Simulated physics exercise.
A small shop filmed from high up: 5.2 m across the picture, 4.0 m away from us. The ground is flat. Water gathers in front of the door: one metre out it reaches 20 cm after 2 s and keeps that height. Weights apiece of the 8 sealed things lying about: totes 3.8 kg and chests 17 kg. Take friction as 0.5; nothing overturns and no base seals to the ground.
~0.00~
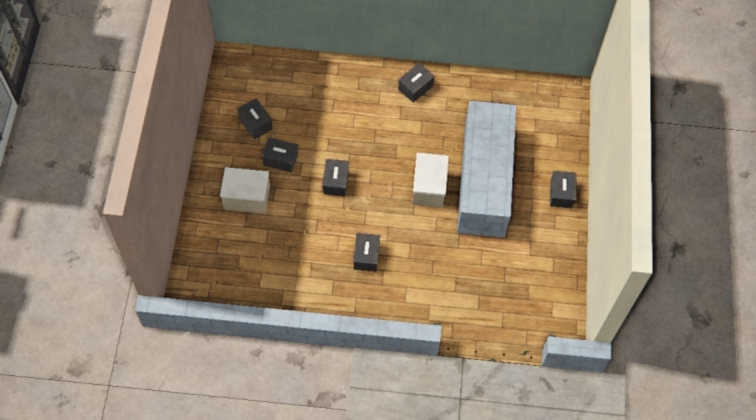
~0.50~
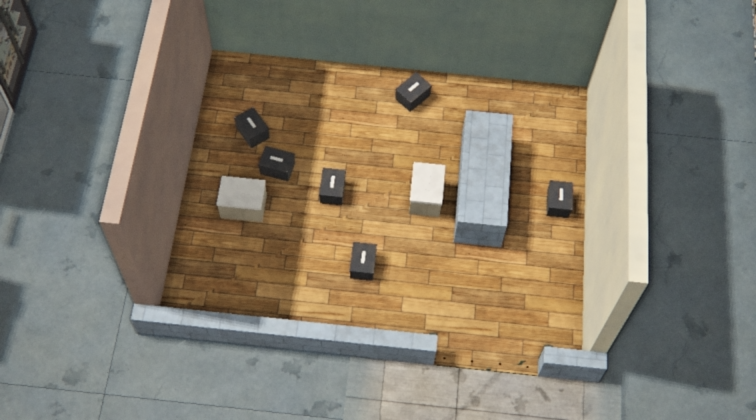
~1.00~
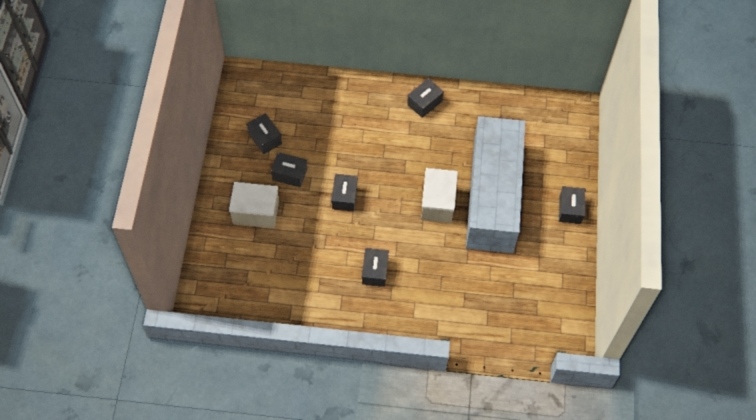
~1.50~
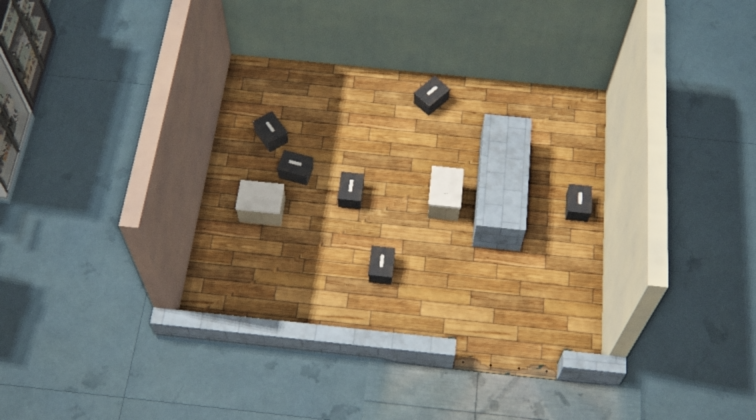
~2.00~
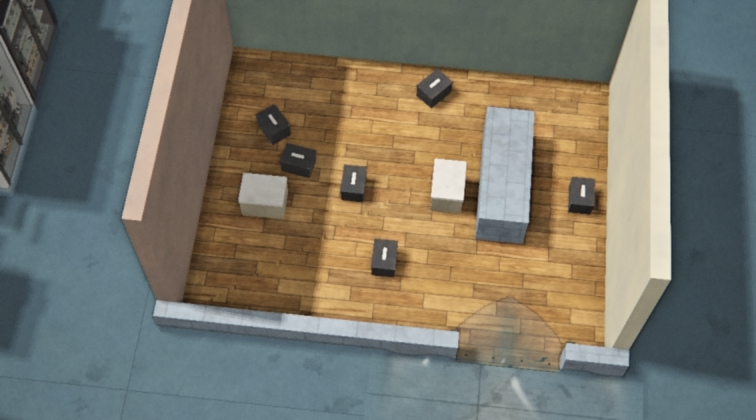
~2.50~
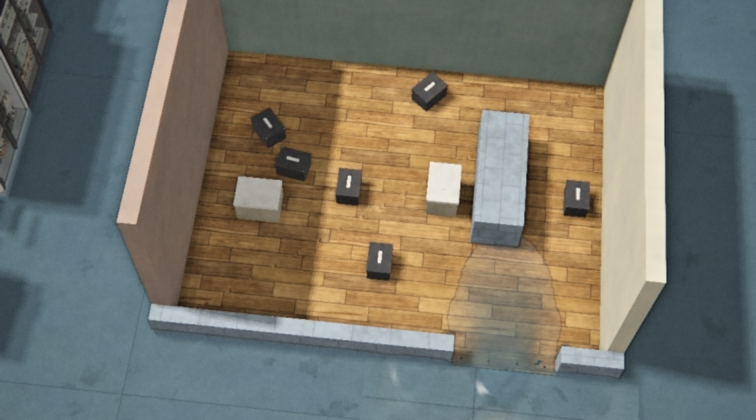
Shallow water spreading through the front gap of a small open-topped shop onto the wooden floor, dark boxes and pale blocks staying still.
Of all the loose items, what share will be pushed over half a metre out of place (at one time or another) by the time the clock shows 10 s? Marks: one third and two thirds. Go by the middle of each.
Share: One to two thirds.
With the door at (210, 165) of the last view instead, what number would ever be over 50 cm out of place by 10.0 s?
In that case 8 of them.
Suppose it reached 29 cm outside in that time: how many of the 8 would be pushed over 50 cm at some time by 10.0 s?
In that case 7 of them.
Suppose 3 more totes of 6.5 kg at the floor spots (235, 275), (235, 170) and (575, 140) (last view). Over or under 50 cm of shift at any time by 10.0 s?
In turn: Short of it, short of it, more.
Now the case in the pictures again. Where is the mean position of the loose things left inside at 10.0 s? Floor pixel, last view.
Around (298, 172).
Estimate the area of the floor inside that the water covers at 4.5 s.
Some 9.5 m2.
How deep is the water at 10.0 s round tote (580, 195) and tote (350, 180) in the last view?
Roughly 6 and 11 cm.
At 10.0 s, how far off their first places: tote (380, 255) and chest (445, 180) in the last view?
In turn: 40 cm, 0 cm.
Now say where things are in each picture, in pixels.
The first picture shows a tote at (336, 173) rests on the ground; a tote at (367, 248), on the bottom; 0.0 m2 under water; 0 of 8 have shifted.
The second picture shows a tote at (333, 182), on the bottom; a tote at (363, 257), on the bottom; water covers 0.0 m2; 0 of 8 have shifted.
The third picture shows a tote at (345, 188) rests on the ground; a tote at (375, 263), on the bottom; 0.0 m2 under water; 0 of 8 have shifted.
The fourth picture shows a tote at (351, 186) rests on the ground; a tote at (382, 261) rests on the ground; water covers 0.0 m2; 0 of 8 have shifted.
The fifth picture shows a tote at (354, 179) rests on the ground; a tote at (385, 254), on the bottom; water covers 0.6 m2; 0 of 8 have shifted.
The sixth picture shows a tote at (349, 182), on the bottom; a tote at (380, 257), on the bottom; 1.6 m2 under water; 0 of 8 have shifted.
After 3.5 s 0 of 8 are over 50 cm from their spots; 0 afloat.
After 4.5 s 1 of 8 are over 50 cm from their spots; 1 afloat.
After 7.0 s 3 of 8 are over 50 cm from their spots; 1 afloat.
After 10.0 s 5 of 8 are over 50 cm from their spots, and 5 have been at some point; 5 afloat.
